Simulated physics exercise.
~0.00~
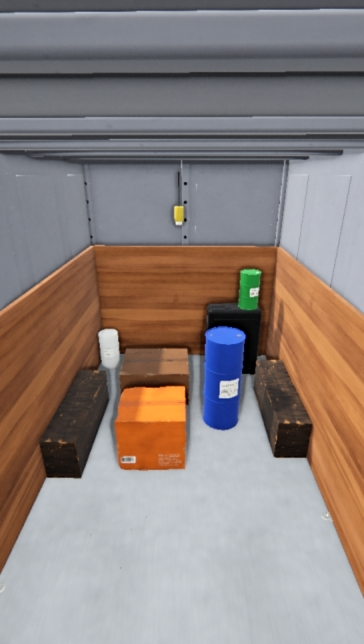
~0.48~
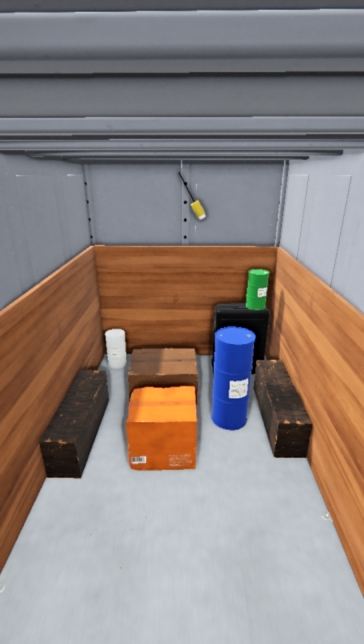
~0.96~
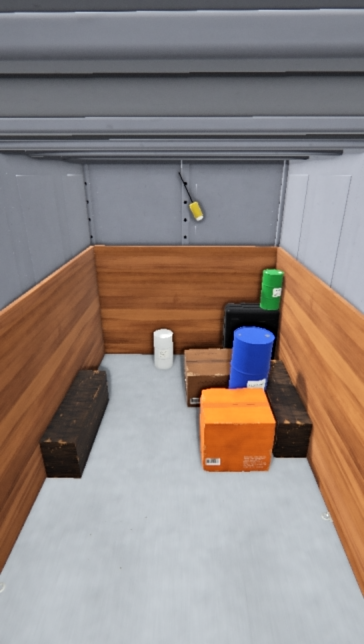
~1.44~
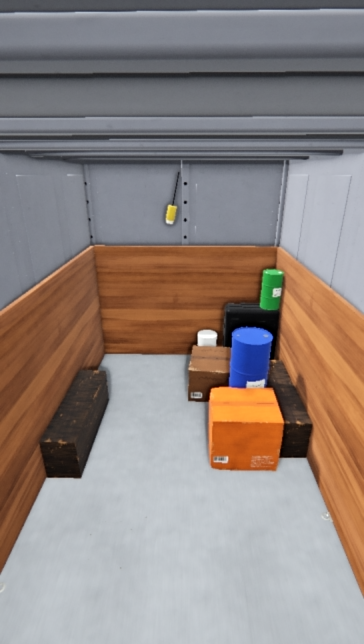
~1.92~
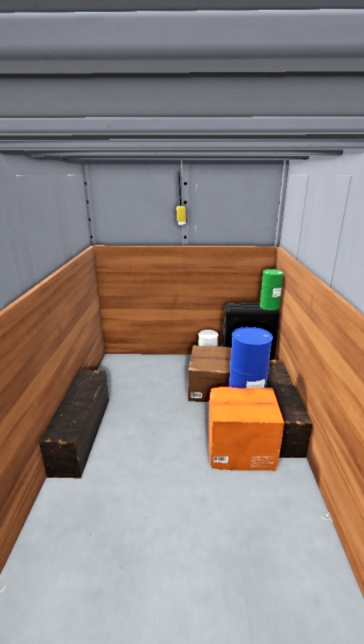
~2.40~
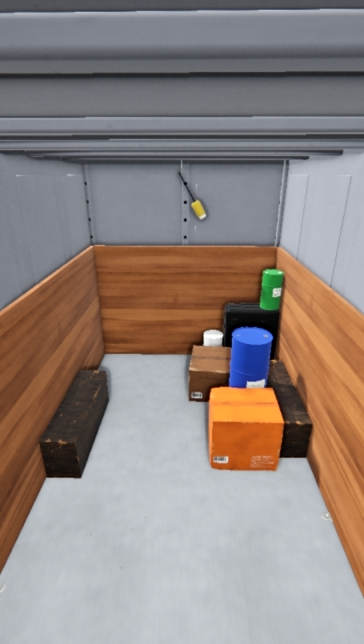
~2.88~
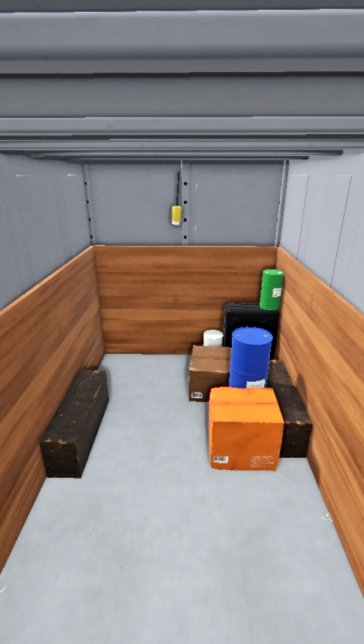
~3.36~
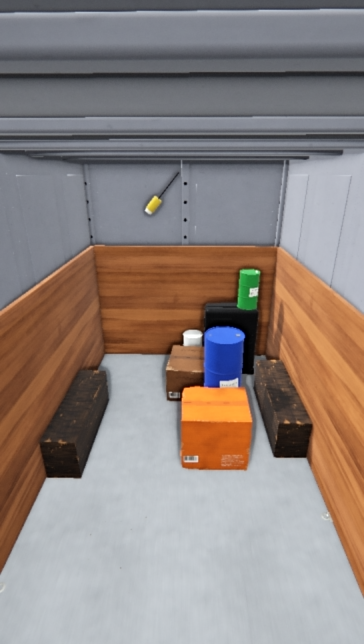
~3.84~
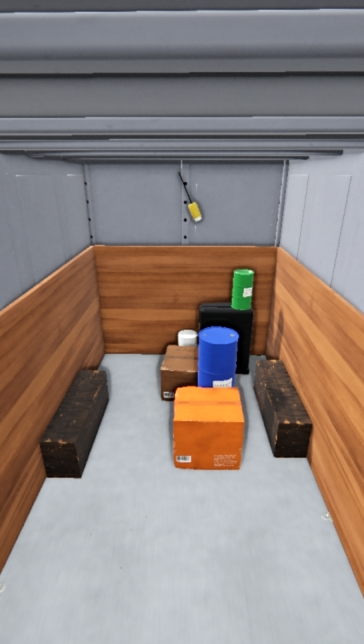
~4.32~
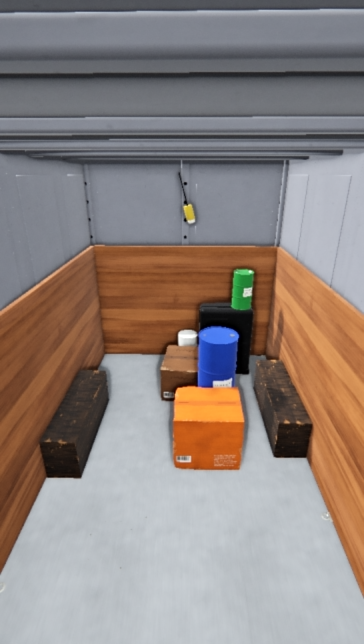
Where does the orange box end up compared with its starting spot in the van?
It finishes clearly to the right of where it began, near the middle of the floor, after sliding right and then coming only partway back.
